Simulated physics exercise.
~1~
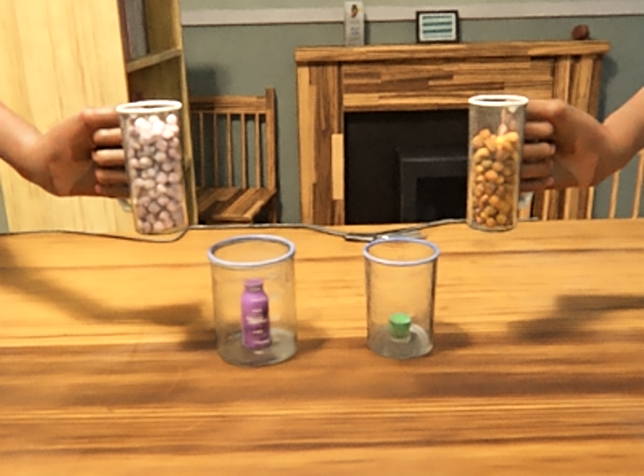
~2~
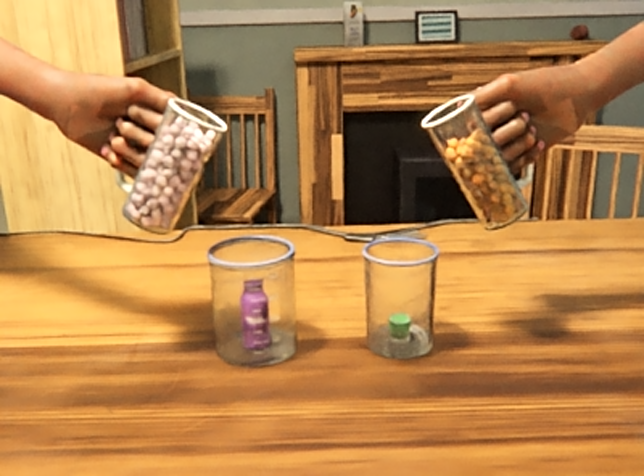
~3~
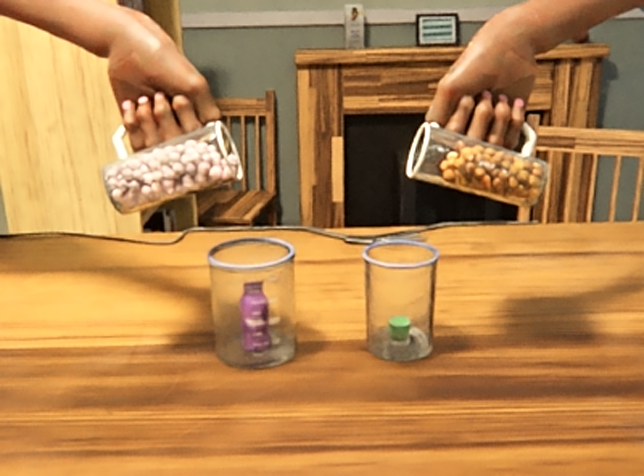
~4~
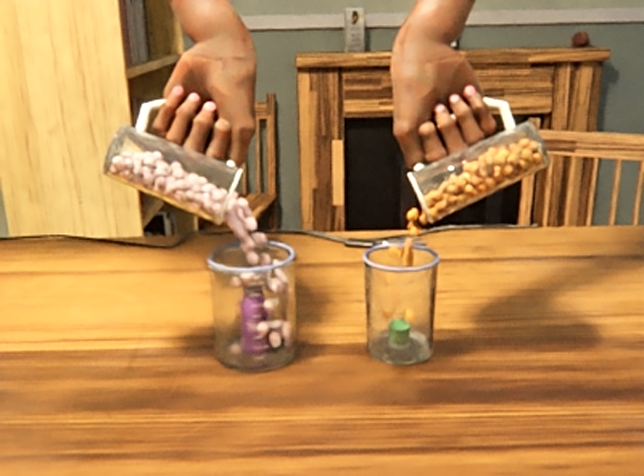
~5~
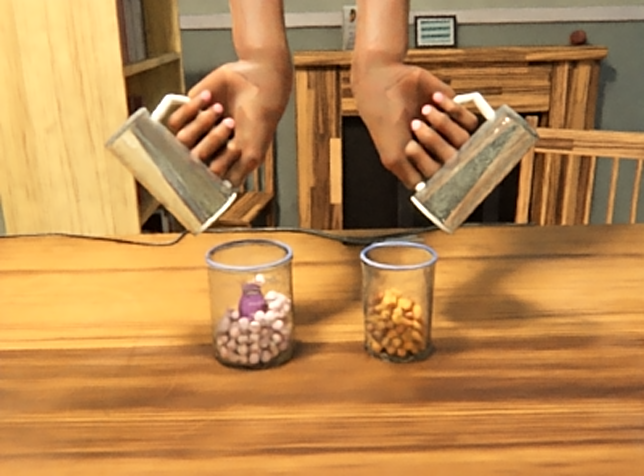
At first, two hands hold upright clear cups above a wooden table, the left filled with pale pinkish pieces and the right with orange ones. Below them stand two glass containers, the left holding a small purple bottle and the right a little green object. The hands tilt the cups inward until they lie on their sides, with nothing spilling yet. Then the pieces start tumbling out, dropping into the container beneath each cup. Finally, both cups are tipped steeply downward and empty, the purple bottle's top still poking above the pale pieces while the orange ones hide the green object.
